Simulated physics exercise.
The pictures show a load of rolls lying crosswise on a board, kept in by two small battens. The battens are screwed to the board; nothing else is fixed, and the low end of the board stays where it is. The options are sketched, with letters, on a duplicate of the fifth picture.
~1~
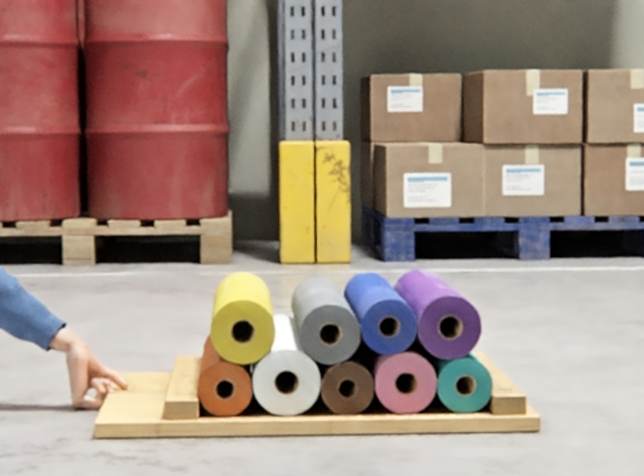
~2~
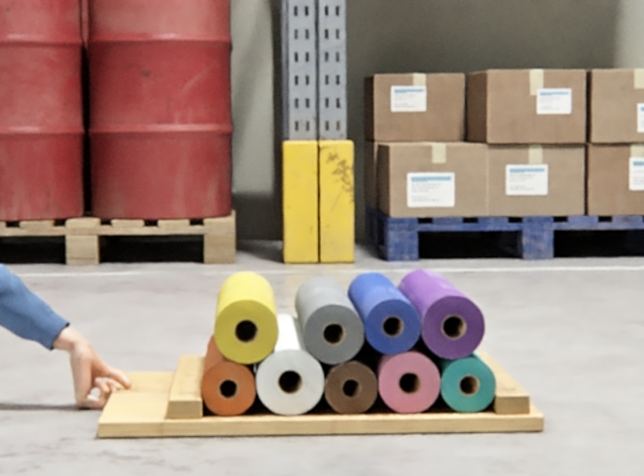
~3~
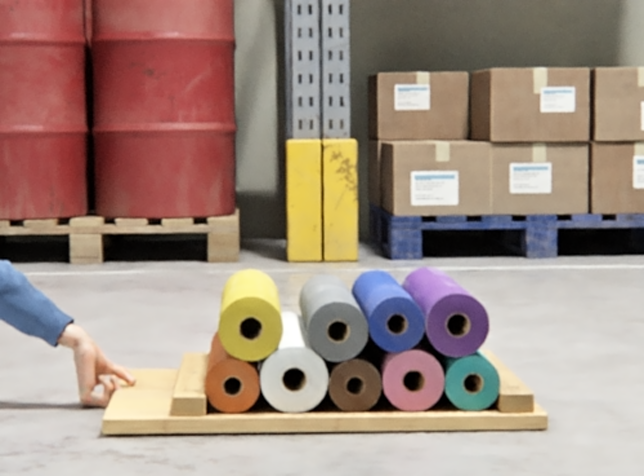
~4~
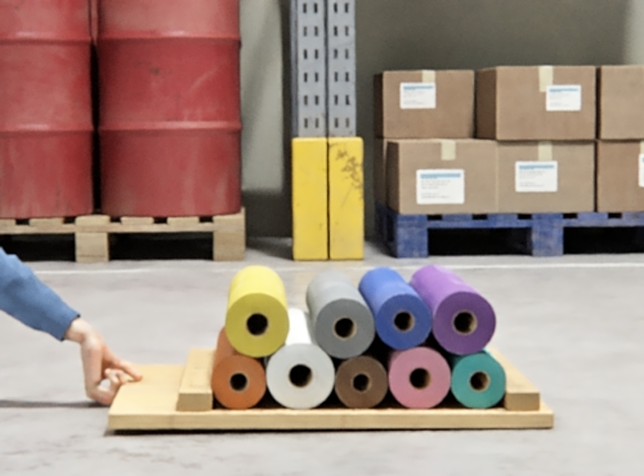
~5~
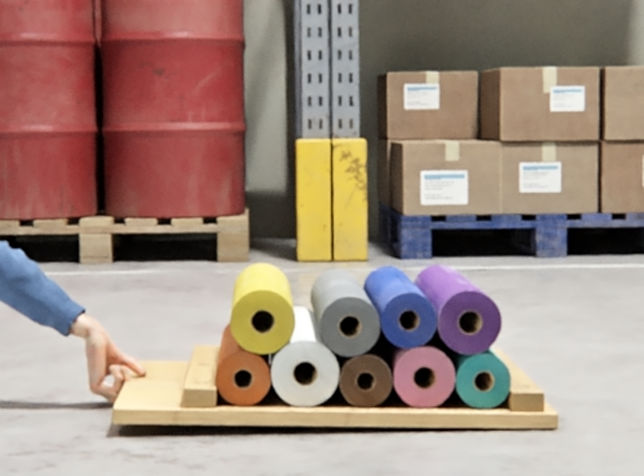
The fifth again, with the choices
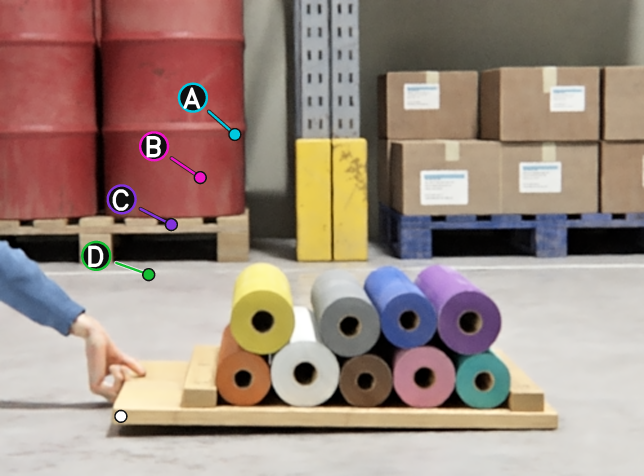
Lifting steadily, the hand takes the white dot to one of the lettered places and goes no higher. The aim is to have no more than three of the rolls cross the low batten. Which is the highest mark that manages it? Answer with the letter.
Mark B is as high as it can go.
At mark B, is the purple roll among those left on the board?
No.
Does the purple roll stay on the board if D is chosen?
No, with D.
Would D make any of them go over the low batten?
Yes.
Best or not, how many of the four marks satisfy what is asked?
Three of them.
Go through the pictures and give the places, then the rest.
The first frame shows white roll (286, 382); brown roll (348, 389); pink roll (406, 383).
The second frame shows pink roll (409, 383); turquoise roll (469, 385).
The third frame shows board (319, 388); orange roll (232, 386); blue roll (397, 324).
The fourth frame shows board (325, 385); orange roll (239, 382); white roll (300, 375).
The fifth frame shows board (329, 383); orange roll (243, 379); white roll (305, 373).
On the marked copy, A at (235, 135); B at (200, 178); C at (171, 224); D at (149, 274); the white dot at (121, 416).
Following B. Soon after the start, board at 19°.
Later, board at 35°.
In the end, board at 35°, three over the low batten (grey, blue, purple).
As for the rest, A four over the low batten (yellow, grey, blue, purple); C three over the low batten (grey, blue, purple); D three over the low batten (grey, blue, purple).
